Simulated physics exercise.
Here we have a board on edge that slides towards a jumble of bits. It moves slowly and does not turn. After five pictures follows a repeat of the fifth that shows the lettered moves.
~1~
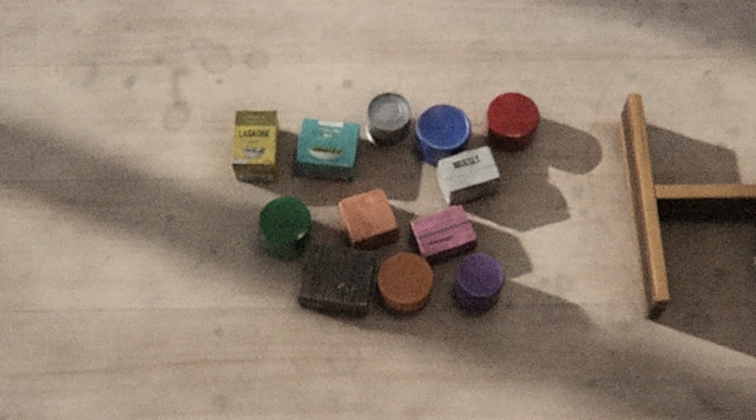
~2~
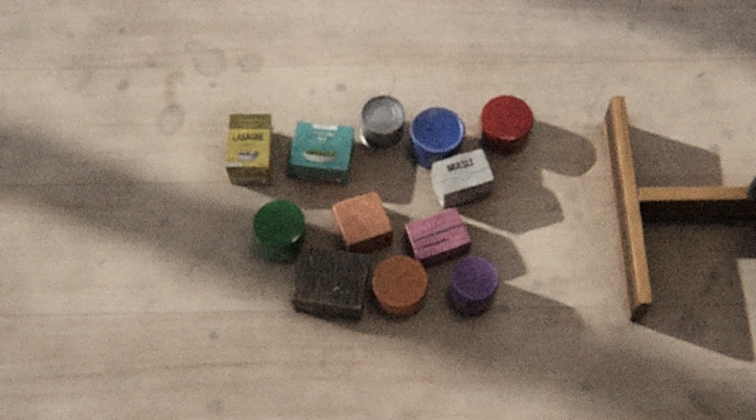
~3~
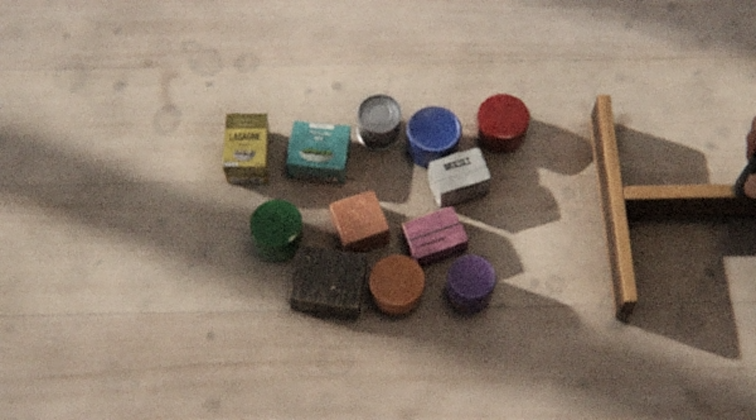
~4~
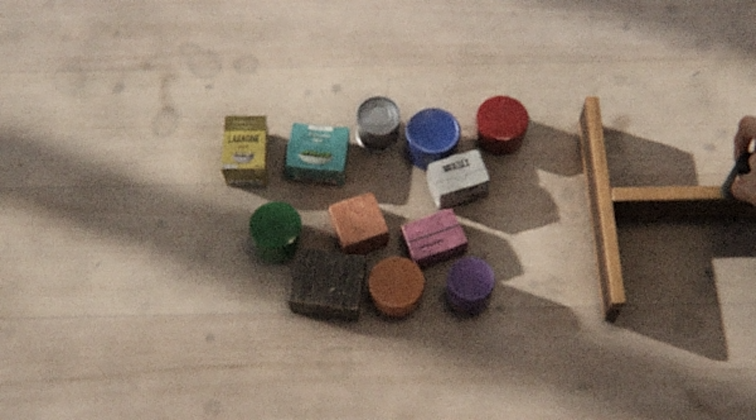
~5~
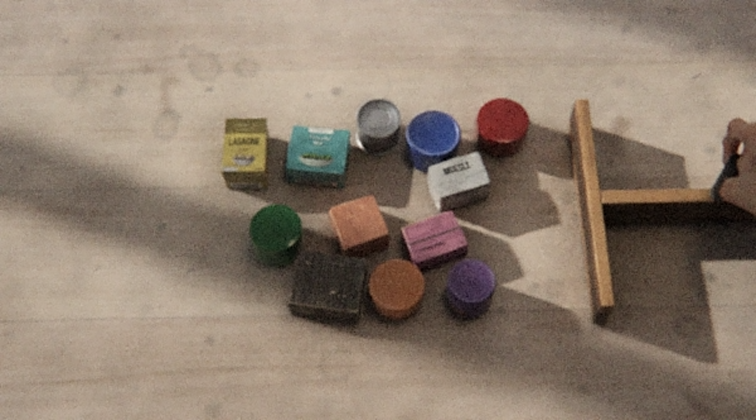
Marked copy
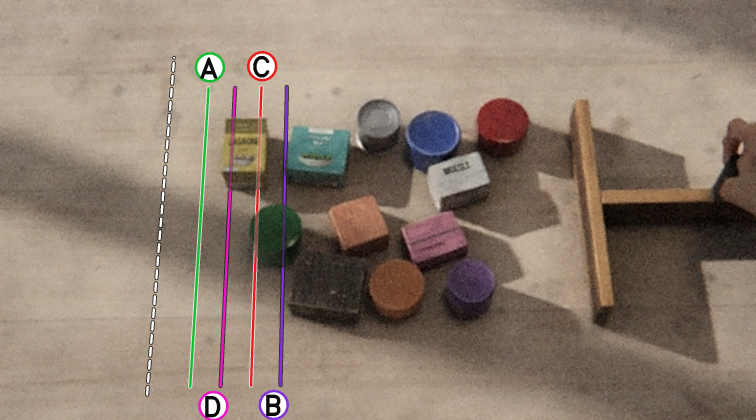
Wooden board on edge sliding slowly left towards a jumble of colourful tubs, tins and packets, a hand gripping its handle.
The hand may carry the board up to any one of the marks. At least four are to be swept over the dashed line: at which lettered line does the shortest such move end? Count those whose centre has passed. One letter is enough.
At least to D.
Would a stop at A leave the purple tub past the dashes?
No.
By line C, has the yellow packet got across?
By then, yes.
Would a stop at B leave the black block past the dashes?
By then, no.
On the marked copy, A at (200, 227); B at (284, 225); C at (257, 226); D at (228, 227); the dashed line at (162, 213).
With D. Early on, board (463, 200); yellow packet (247, 153); green pot (276, 235); none across.
Further on, board (331, 203); yellow packet (192, 150); green pot (196, 230); none across.
At the end, board (229, 205); yellow packet (99, 140); green pot (96, 229); four across.
As for the rest, A gets five across, but is farther than needed; B gets only two across; C gets only two across.
